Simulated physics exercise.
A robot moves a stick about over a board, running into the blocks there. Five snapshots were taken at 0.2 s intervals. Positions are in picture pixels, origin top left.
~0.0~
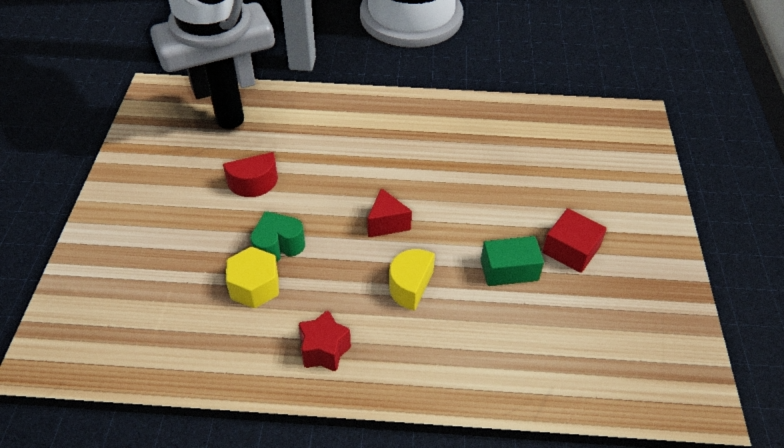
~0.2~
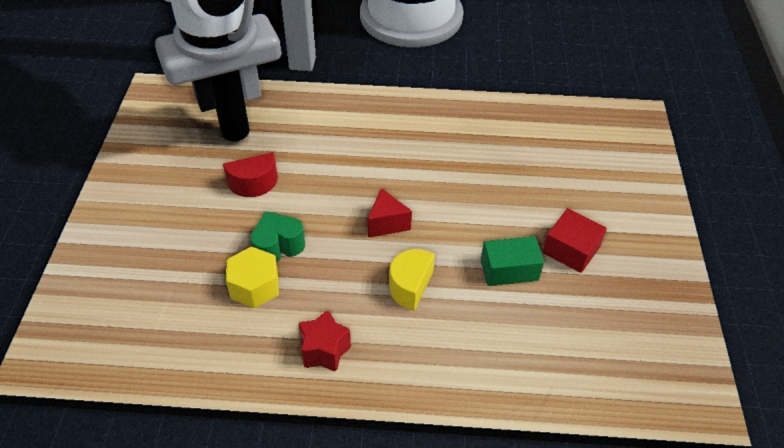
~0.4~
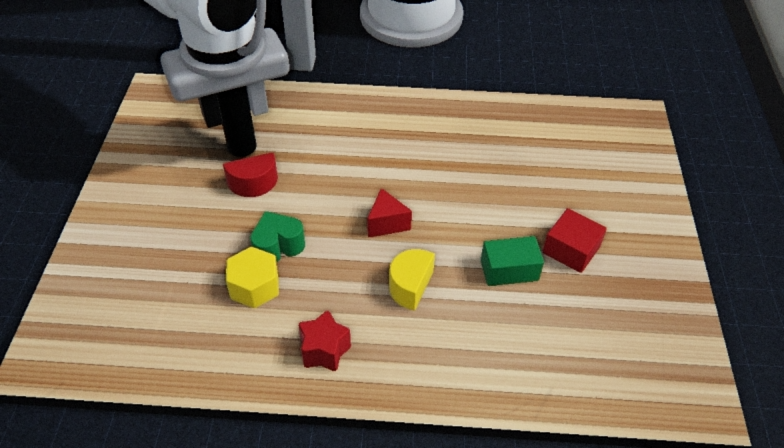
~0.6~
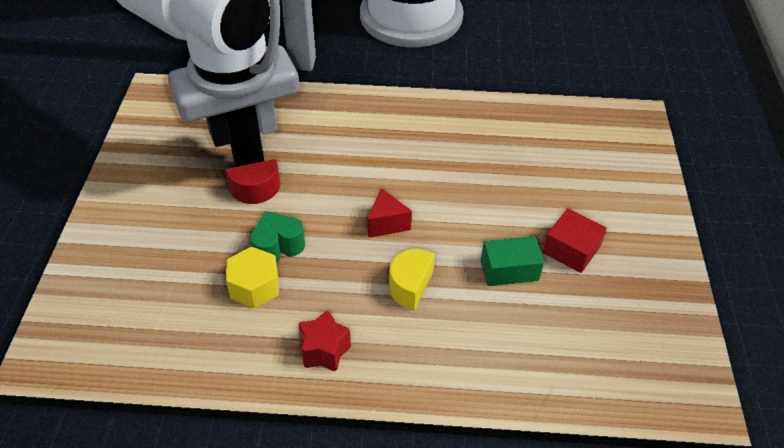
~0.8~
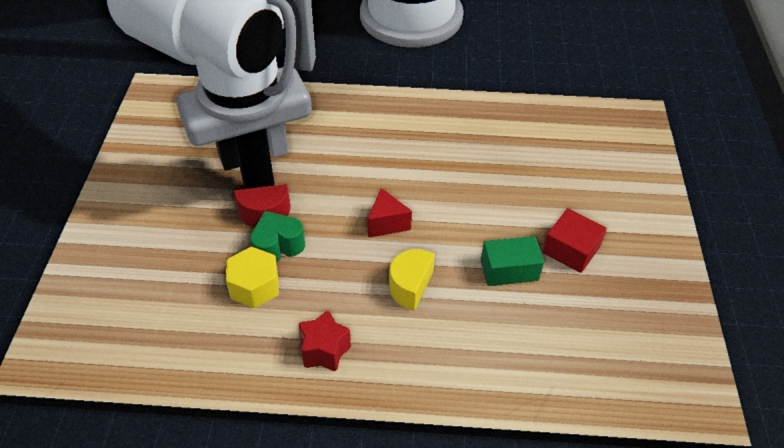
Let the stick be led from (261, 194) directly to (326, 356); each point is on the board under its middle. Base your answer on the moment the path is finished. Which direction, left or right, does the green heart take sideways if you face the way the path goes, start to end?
Moves left.
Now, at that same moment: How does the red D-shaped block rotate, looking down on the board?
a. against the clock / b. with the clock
a - against the clock.
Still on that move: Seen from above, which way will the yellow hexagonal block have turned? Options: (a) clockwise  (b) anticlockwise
The correct letter is a.
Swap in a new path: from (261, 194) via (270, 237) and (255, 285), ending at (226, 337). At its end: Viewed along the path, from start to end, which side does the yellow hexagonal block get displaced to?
It moves off to the right.
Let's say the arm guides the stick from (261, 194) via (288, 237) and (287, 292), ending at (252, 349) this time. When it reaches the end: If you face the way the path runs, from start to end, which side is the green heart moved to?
Pushed left.
On the path given first. One third of the way, stick at (281, 236); yellow hexagonal block at (249, 280), turned 25° clockwise; red D-shaped block at (302, 238), turned 40° anticlockwise; green heart at (304, 271), turned 65° clockwise.
Two thirds of the way, stick at (302, 290); yellow hexagonal block at (249, 280), turned 25° clockwise; red D-shaped block at (332, 284), turned 65° anticlockwise; green heart at (347, 320), turned 55° clockwise; red star block at (334, 356), turned 65° clockwise.
At the end, stick at (326, 351); yellow hexagonal block at (249, 280), turned 25° clockwise; red D-shaped block at (346, 290), turned 90° anticlockwise; green heart at (373, 335), turned 60° clockwise; red star block at (341, 370), turned 75° clockwise.
